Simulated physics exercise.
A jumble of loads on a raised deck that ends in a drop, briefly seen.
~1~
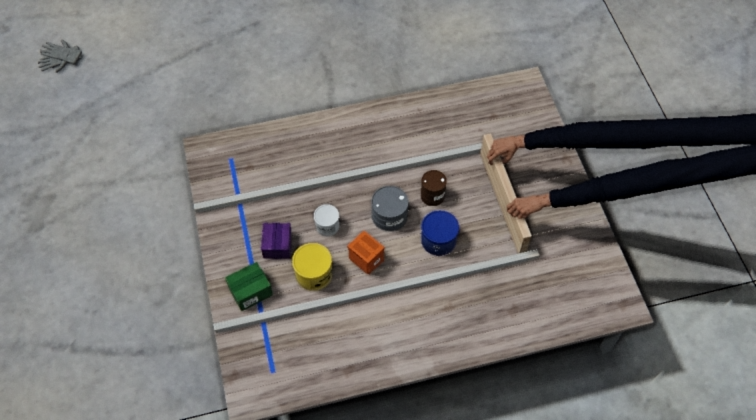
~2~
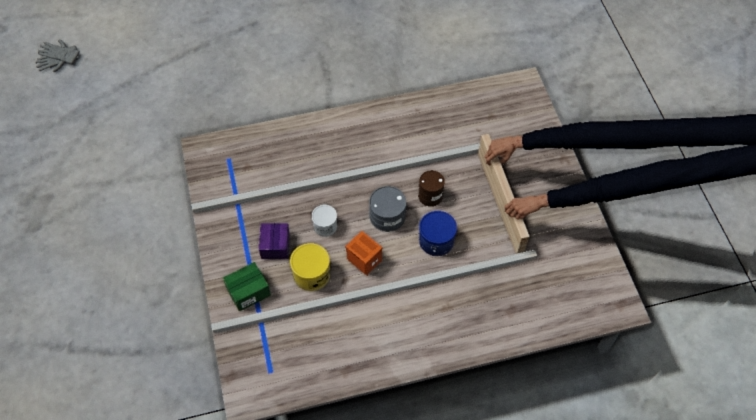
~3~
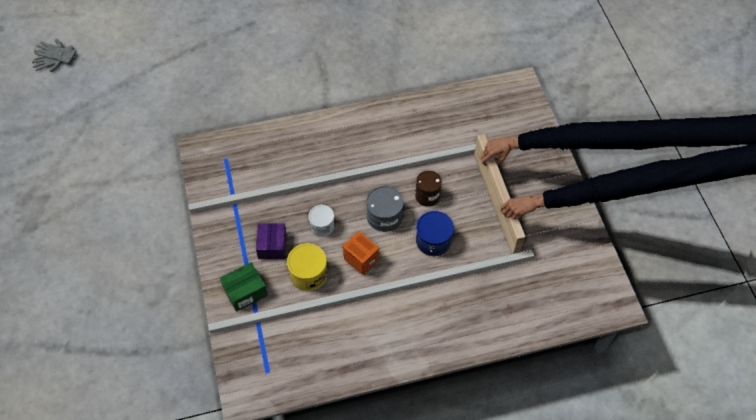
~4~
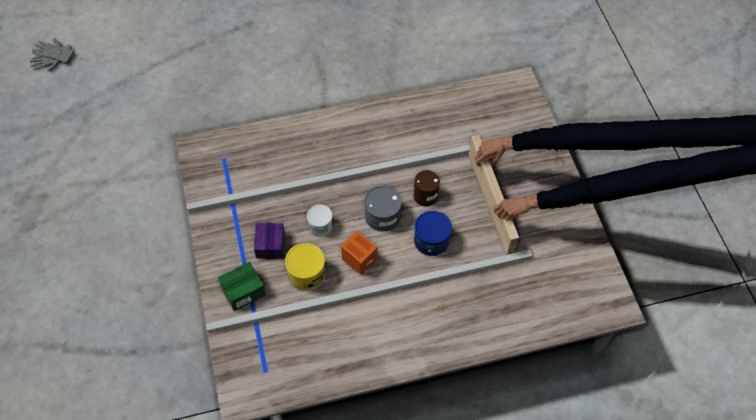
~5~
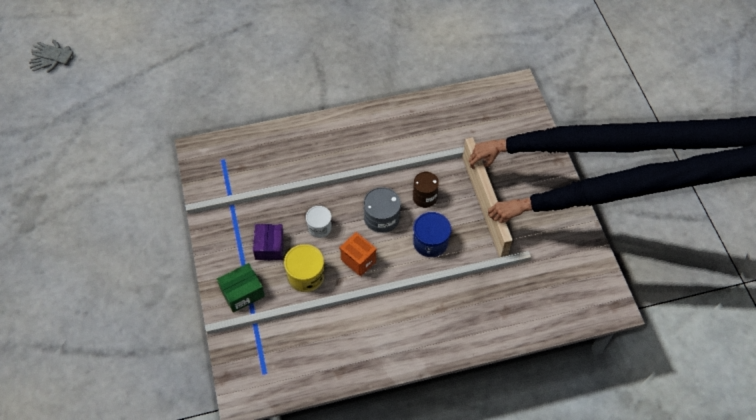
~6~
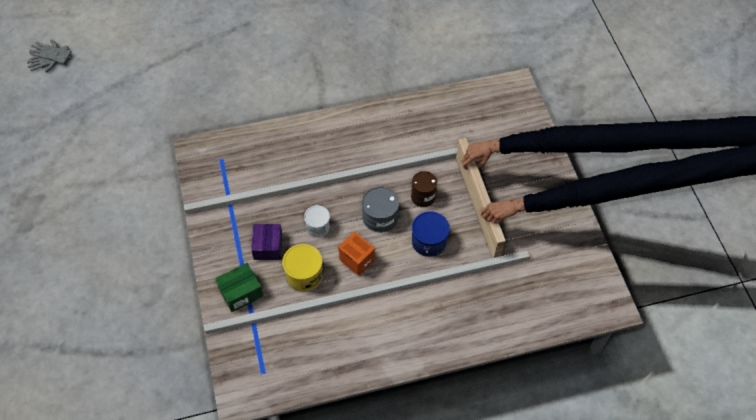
Two hands slide a wooden plank slightly left across a table toward colourful containers.
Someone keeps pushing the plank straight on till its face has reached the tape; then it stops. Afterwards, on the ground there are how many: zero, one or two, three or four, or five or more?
When it halts, three, or four, of them have come off.
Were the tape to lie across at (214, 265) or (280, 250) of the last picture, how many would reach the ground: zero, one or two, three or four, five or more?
In turn: Five or more; either one or two.
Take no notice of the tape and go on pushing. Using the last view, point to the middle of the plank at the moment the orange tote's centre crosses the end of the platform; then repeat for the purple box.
The middle would be close to (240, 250) and then close to (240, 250).
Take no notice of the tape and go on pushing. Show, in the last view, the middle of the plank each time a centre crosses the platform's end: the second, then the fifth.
Earlier crossing: About (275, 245); later crossing: About (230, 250).
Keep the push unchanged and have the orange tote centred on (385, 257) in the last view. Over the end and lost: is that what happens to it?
Note: Orange tote is safe.
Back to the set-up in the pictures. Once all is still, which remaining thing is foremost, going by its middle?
The one is the white pail.
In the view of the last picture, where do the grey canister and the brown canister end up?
Middles: Around (220, 254) and around (220, 226).
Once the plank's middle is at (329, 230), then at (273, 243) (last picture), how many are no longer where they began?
At that stage 8; at the next, 8.
A little later, none off yet; green parcel at rest near (239, 287); purple box at rest near (267, 242); yellow pail at rest near (304, 268).
Next, none off yet; green parcel shifted about its own width near (213, 293); purple box shifted a little near (255, 242); yellow pail shifted about its own width near (250, 286).
When it is over, the number that fall off is three or four; down, orange tote, yellow pail, purple box and green parcel.
